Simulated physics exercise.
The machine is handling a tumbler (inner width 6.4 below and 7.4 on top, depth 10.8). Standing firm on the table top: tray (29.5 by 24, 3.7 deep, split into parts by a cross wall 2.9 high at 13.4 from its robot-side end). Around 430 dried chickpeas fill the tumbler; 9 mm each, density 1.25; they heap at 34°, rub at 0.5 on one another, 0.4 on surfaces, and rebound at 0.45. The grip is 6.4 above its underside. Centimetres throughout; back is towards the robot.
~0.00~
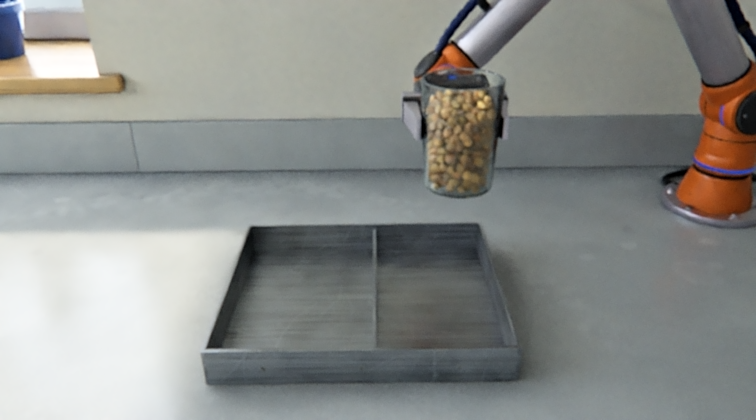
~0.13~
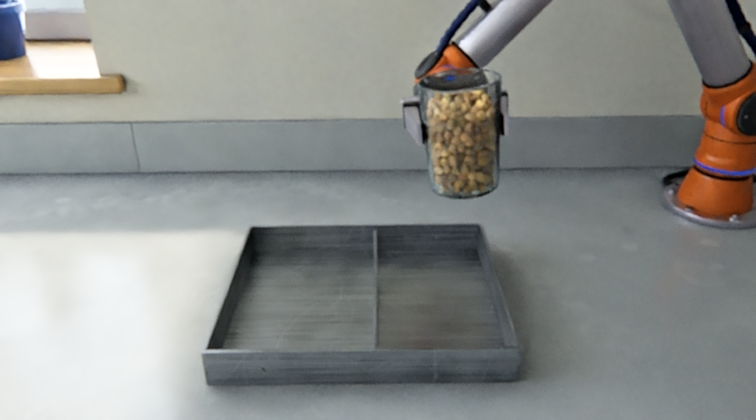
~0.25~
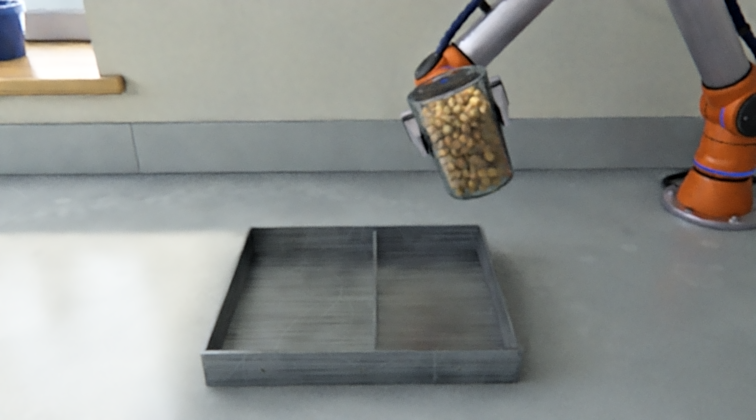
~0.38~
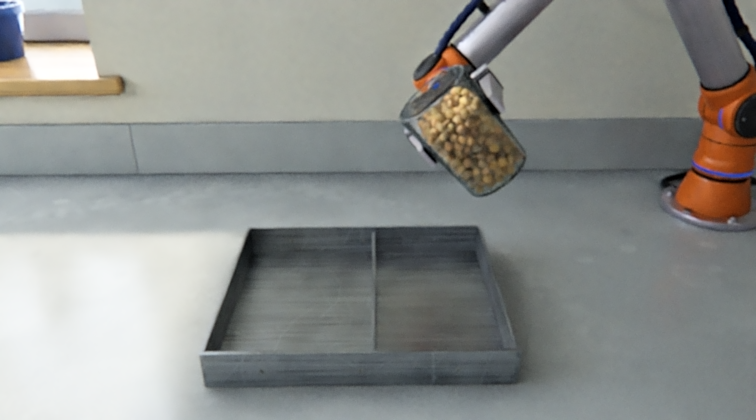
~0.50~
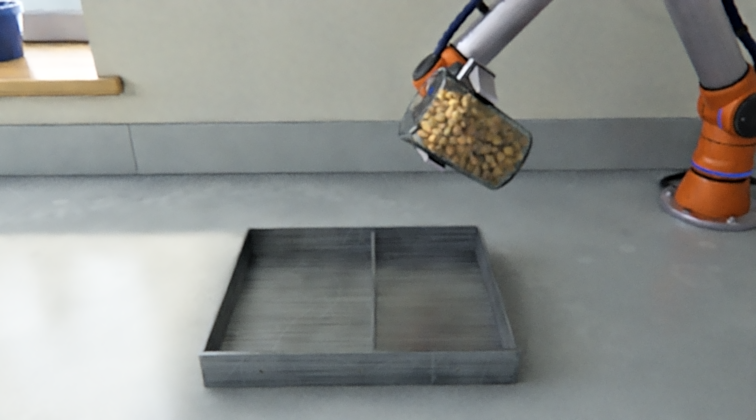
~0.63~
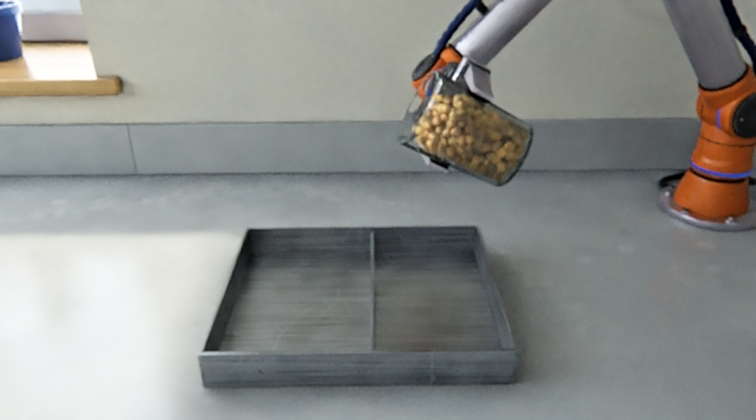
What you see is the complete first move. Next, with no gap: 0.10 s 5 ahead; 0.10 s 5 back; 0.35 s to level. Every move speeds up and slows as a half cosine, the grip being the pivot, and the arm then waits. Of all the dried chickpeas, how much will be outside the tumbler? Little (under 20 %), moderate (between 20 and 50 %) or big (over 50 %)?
A moderate share, between 20 and 50 %, ends outside the tumbler.
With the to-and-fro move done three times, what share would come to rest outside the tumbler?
Then about 45 per cent.
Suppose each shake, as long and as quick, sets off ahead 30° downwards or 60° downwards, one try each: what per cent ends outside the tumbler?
Some 10 and 5 per cent.
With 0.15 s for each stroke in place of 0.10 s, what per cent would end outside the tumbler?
Then about 15 per cent.
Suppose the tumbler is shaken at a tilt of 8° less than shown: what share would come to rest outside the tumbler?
Then about 20 per cent.
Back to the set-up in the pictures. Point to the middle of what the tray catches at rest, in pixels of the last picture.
At about (299, 300).
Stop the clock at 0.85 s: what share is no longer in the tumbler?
Some 20 per cent.
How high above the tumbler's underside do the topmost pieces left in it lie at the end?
Roughly 9.0 cm.
After 0.85 s, tilted 62° forward, highest piece 26 above the table; 336 in the tumbler, 94 in flight or on a rim.
After 1.07 s, tilted 14° forward, highest piece 26 above the table; 304 in the tumbler, 96 in the far-side part, 19 in the robot-side part, 1 on the table or floor, 10 in flight or on a rim.
After 1.38 s, level, highest piece 24 above the table; 304 in the tumbler, 97 in the far-side part, 20 in the robot-side part, 9 on the table or floor.
After 2.43 s, level, highest piece 24 above the table; 304 in the tumbler, 97 in the far-side part, 20 in the robot-side part, 9 on the table or floor.
In the end, 304 in the tumbler, 97 in the far-side part, 20 in the robot-side part, 9 on the table or floor. That is 29 % outside the tumbler.
